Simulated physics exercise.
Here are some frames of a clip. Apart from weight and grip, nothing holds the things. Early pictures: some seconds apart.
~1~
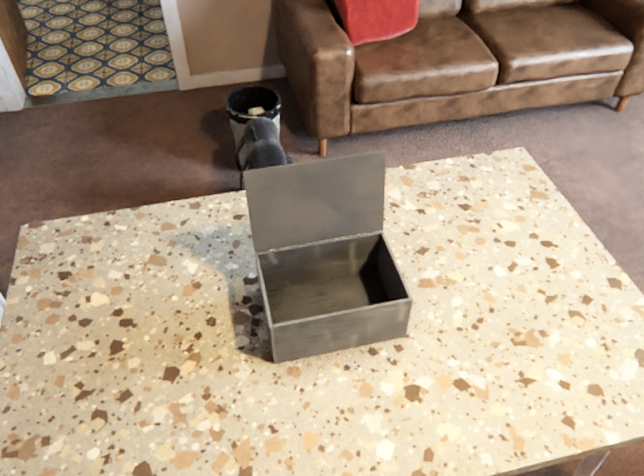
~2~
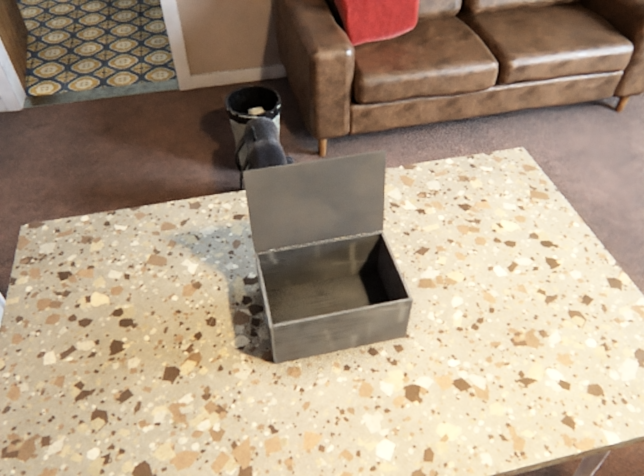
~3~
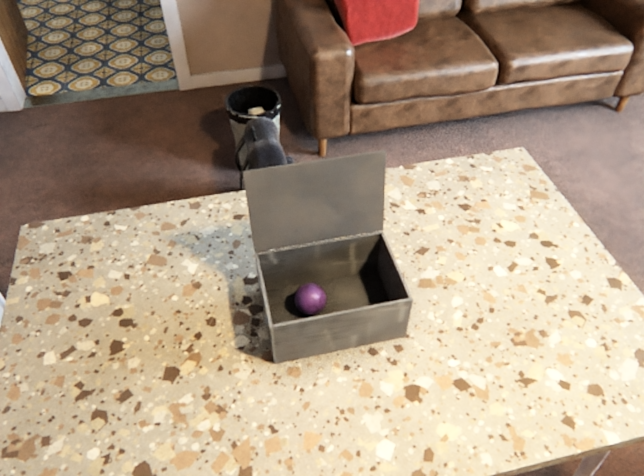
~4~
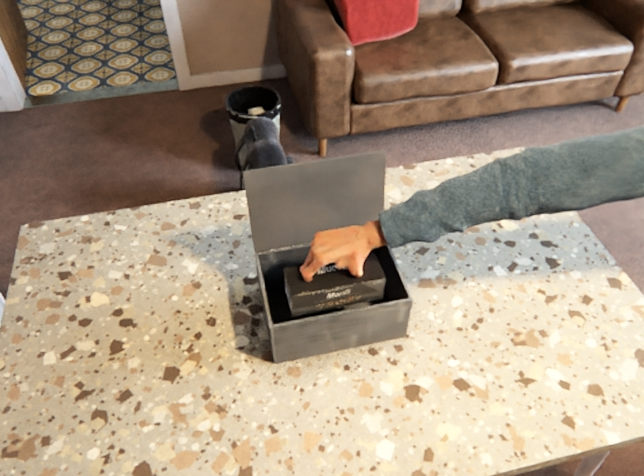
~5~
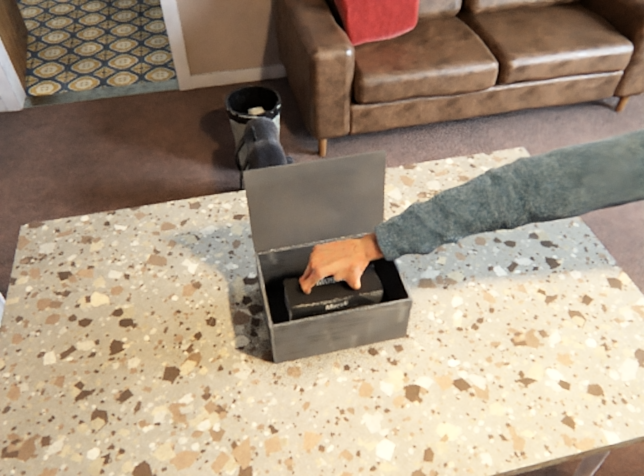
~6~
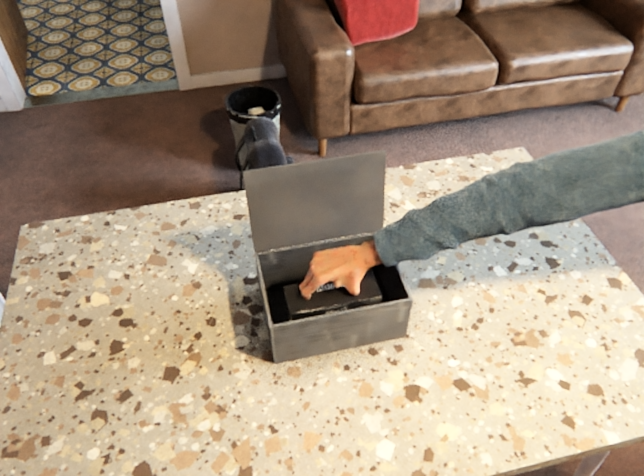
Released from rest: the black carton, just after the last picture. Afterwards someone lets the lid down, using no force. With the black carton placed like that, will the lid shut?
Yes.
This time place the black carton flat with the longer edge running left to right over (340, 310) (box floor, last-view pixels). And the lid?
Result: Lid drops fully.
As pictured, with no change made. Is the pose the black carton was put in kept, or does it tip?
Result: It remains as it was set.
Then, 1.10 s on from there, lid starting down; black carton shifted a little near (321, 319); purple ball shifted a little.
Then, 1.80 s on from there, lid 40° above the rim; black carton shifted a little near (321, 319); purple ball shifted a little.
In the end, lid shut; moved from the start, black carton; purple ball unmoved. At the end, from the last picture's camera, black carton near (321, 319).
